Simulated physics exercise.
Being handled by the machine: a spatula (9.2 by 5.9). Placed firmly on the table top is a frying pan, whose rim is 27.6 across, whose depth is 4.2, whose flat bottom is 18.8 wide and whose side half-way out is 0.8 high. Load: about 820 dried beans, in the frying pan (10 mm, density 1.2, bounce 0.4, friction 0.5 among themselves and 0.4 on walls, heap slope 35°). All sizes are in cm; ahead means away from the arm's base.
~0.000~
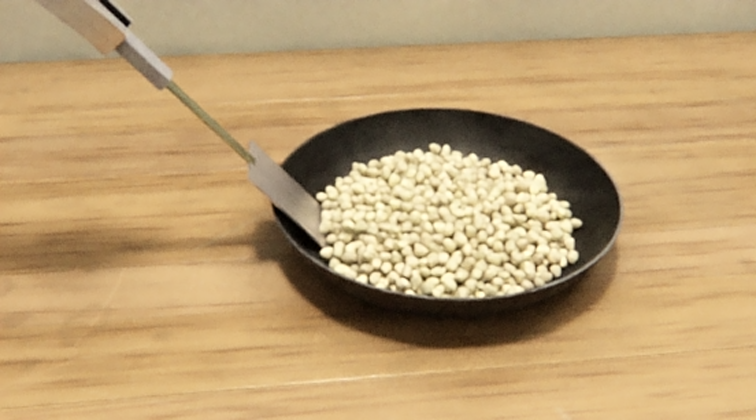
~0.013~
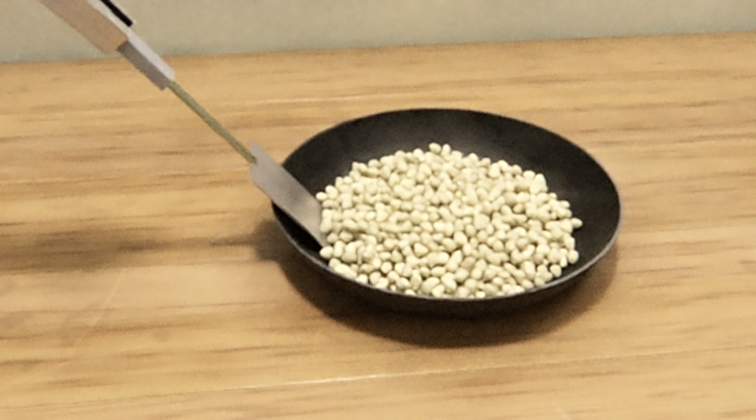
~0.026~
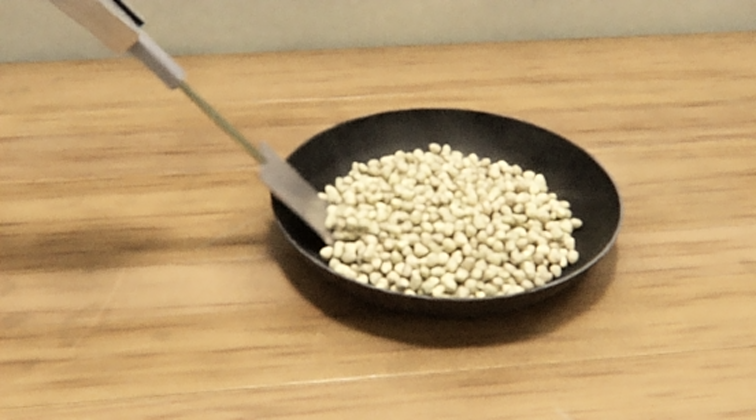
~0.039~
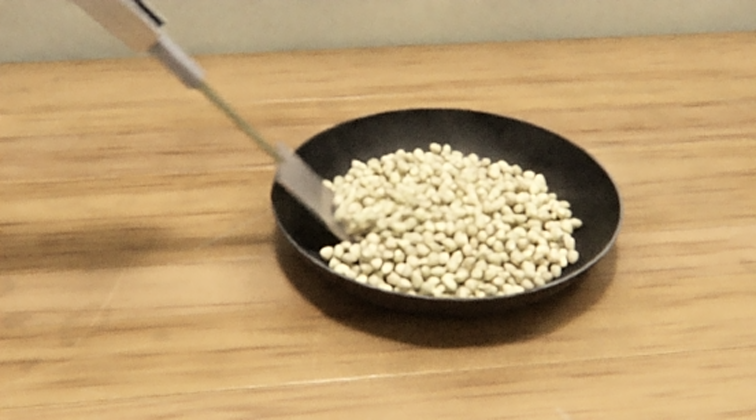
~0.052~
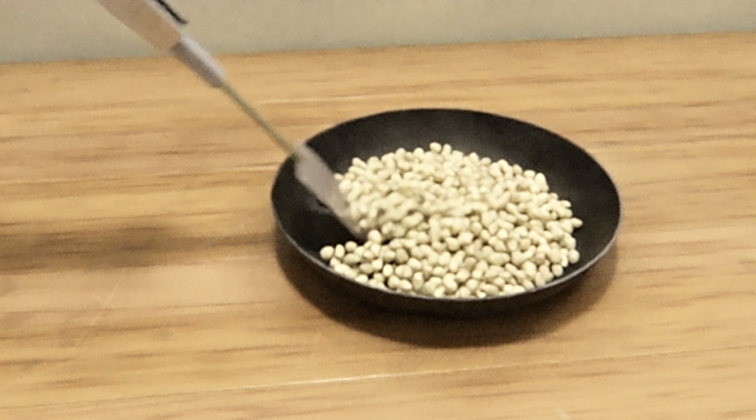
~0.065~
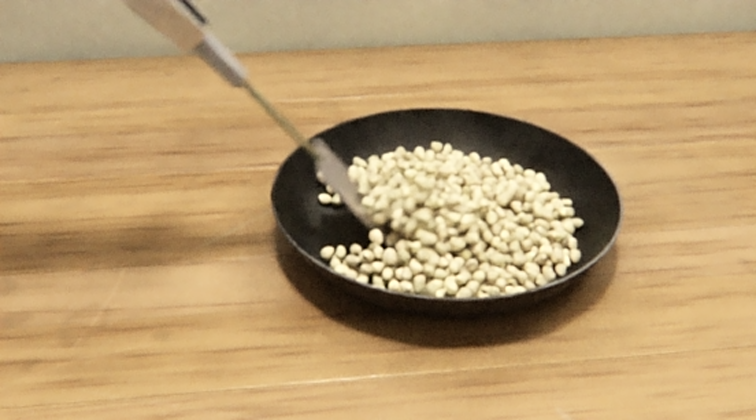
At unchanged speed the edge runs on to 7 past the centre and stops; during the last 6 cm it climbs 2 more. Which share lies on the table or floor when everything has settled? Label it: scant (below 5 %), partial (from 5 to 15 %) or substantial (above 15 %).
Partial (from 5 to 15 %).
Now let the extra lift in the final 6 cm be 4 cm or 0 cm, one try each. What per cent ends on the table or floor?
Roughly 10 per cent, then 5 per cent.
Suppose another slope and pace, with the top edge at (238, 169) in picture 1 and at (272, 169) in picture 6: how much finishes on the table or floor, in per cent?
About 0 per cent.
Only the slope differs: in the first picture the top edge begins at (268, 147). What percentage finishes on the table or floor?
I'd estimate close to 5 per cent.
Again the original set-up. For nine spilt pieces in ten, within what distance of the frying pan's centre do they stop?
Distance from centre: Approx. 35 cm.
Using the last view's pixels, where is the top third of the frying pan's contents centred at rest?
I'd put it close to (555, 202).
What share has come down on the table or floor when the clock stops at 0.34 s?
It works out to about 10 in a hundred.
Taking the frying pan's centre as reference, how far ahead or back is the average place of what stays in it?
Ahead of centre, roughly 4.0 centimetres.
After 0.10 s, sloping 52°, highest piece 8 above the table; 815 in the frying pan.
After 0.13 s, sloping 52°, highest piece 10 above the table; 813 in the frying pan, 2 on the blade or in flight.
After 0.34 s, sloping 52°, highest piece 10 above the table; 734 in the frying pan, 75 on the table or floor, 6 on the blade or in flight.
After 1.39 s, sloping 52°, highest piece 5 above the table; 734 in the frying pan, 81 on the table or floor.
At rest, 734 in the frying pan, 81 on the table or floor. That is 10 % on the table or floor.
